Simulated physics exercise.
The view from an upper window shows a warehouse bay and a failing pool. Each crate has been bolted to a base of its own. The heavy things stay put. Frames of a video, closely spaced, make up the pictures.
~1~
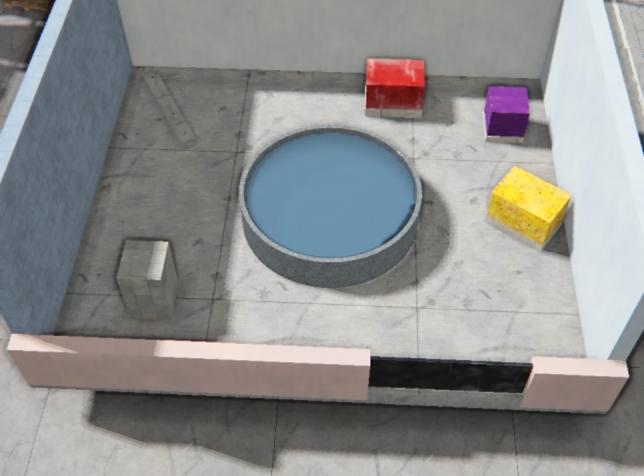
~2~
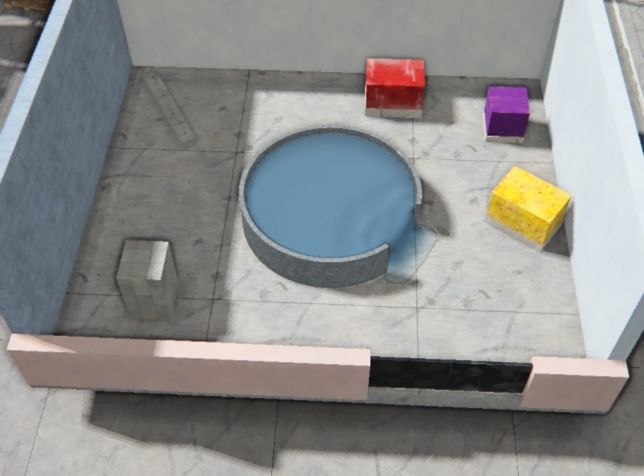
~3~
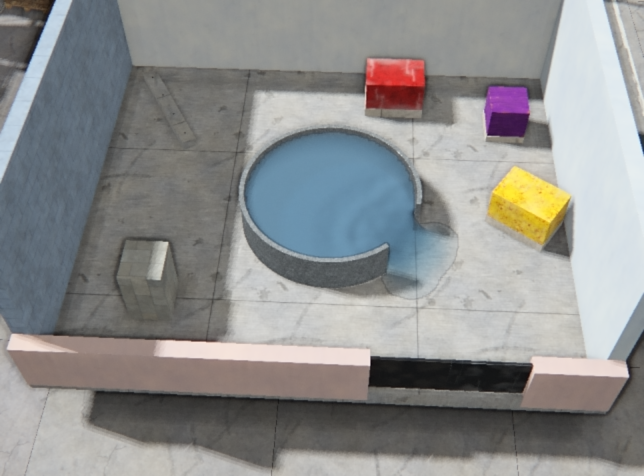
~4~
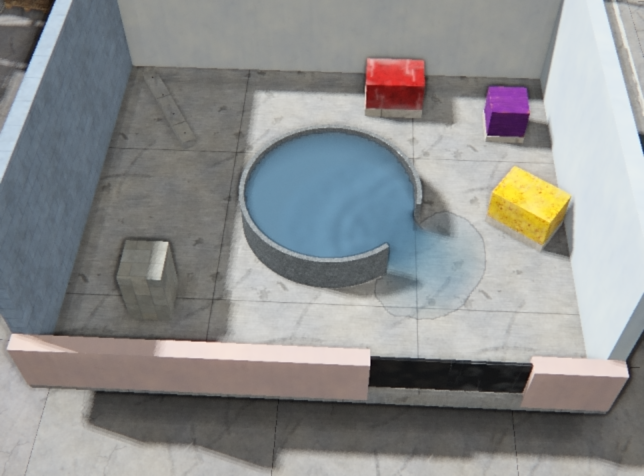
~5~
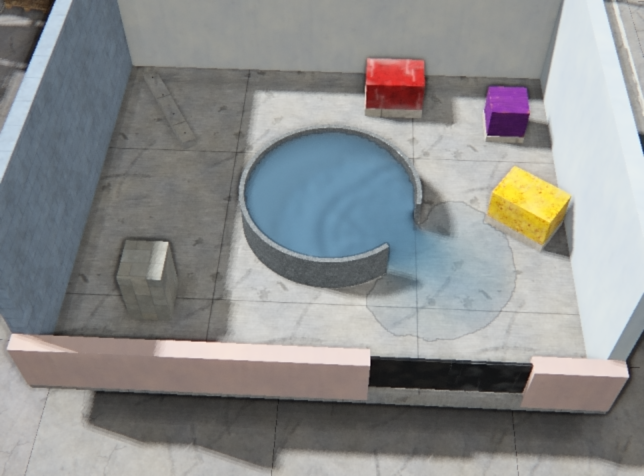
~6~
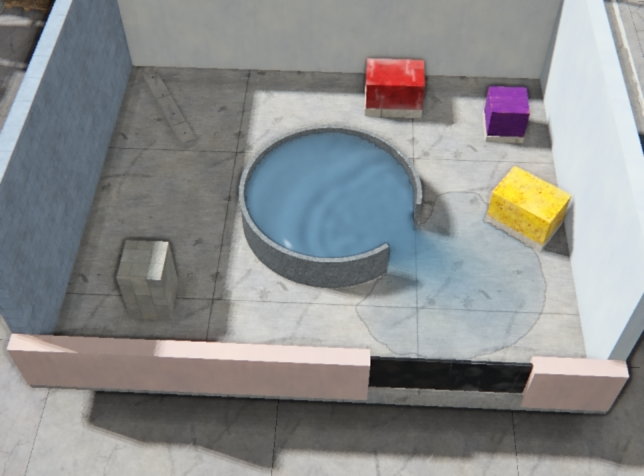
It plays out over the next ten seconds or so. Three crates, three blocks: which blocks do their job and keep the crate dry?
The purple crate keeps dry; the red crate keeps dry; the yellow crate gets wet.
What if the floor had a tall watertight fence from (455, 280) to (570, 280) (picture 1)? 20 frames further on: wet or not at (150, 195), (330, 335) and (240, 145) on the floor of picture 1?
One by one: Spared, soaked, spared.
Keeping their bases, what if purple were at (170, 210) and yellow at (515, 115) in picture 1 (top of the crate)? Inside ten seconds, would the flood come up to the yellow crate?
I'd say the yellow crate is overtopped.
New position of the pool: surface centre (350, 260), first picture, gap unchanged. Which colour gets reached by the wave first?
Answer: The yellow crate.
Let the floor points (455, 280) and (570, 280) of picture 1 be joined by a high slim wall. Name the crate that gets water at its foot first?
That is the yellow crate.
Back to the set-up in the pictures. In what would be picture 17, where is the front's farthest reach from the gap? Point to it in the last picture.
By then the tip should be at about (580, 386).
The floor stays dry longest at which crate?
Note: The red one.
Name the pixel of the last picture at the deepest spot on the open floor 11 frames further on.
Check roughly (578, 374).
A moment on, water covers 20 % of the floor; the purple crate not reached, the red crate not reached, the yellow crate water round its plinth.
Next, water covers 20 % of the floor; the purple crate not reached, the red crate not reached, the yellow crate water round its plinth.
Then, water covers 25 % of the floor; the purple crate water round its plinth, the red crate not reached, the yellow crate water round its plinth.
Later, water covers 55 % of the floor; the purple crate water round its plinth, the red crate water round its plinth, the yellow crate water round its plinth.
In the end, water covers 90 % of the floor; the purple crate stayed above the water, the red crate stayed above the water, the yellow crate was topped.
